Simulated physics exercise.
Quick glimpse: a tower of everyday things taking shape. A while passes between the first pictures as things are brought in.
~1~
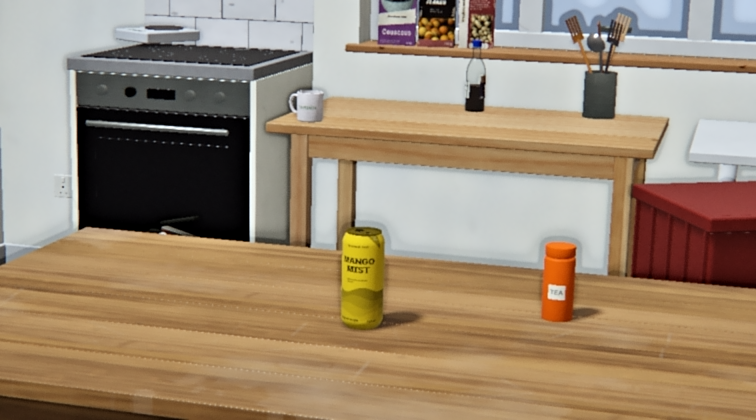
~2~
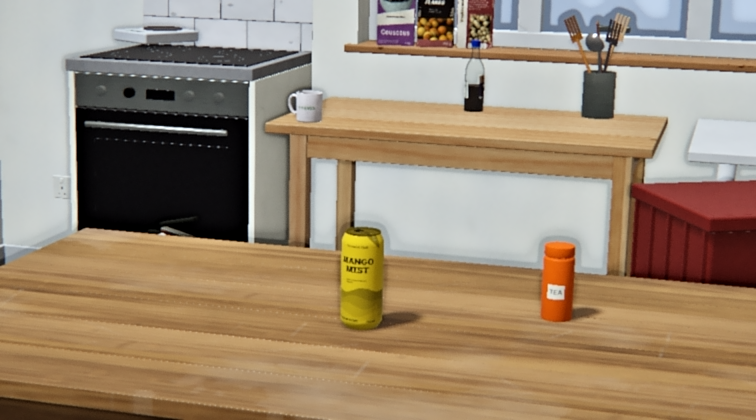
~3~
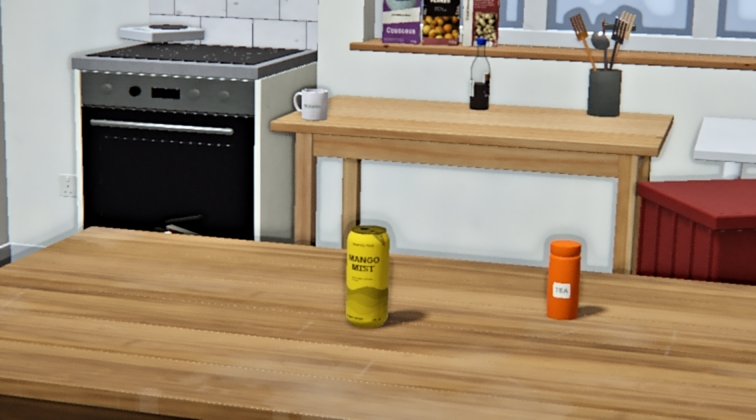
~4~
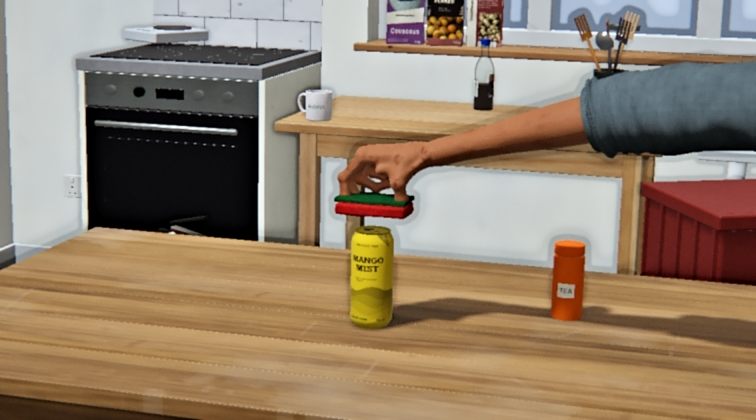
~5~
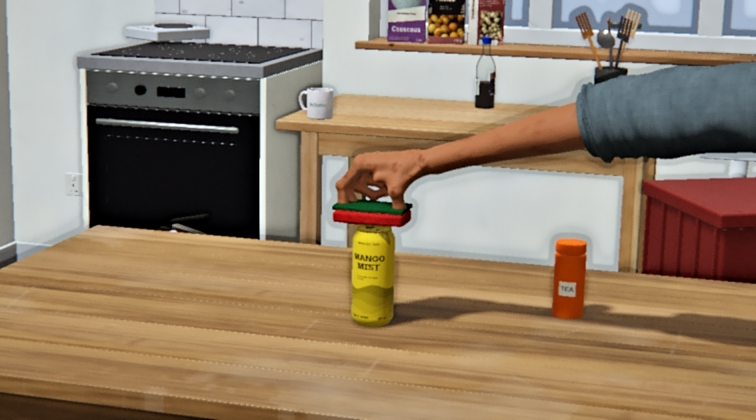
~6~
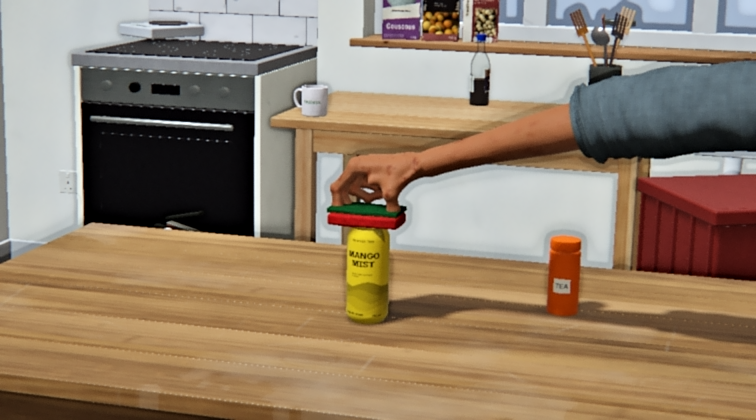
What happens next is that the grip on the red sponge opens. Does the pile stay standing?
It stays put.
Then, 0.20 s on from there, no change.
Then, 0.50 s on from there, red sponge resting near (367, 216).
In the end, all 3 unmoved. At the end, from the last picture's camera, red sponge near (367, 216). The pile keeps its balance.
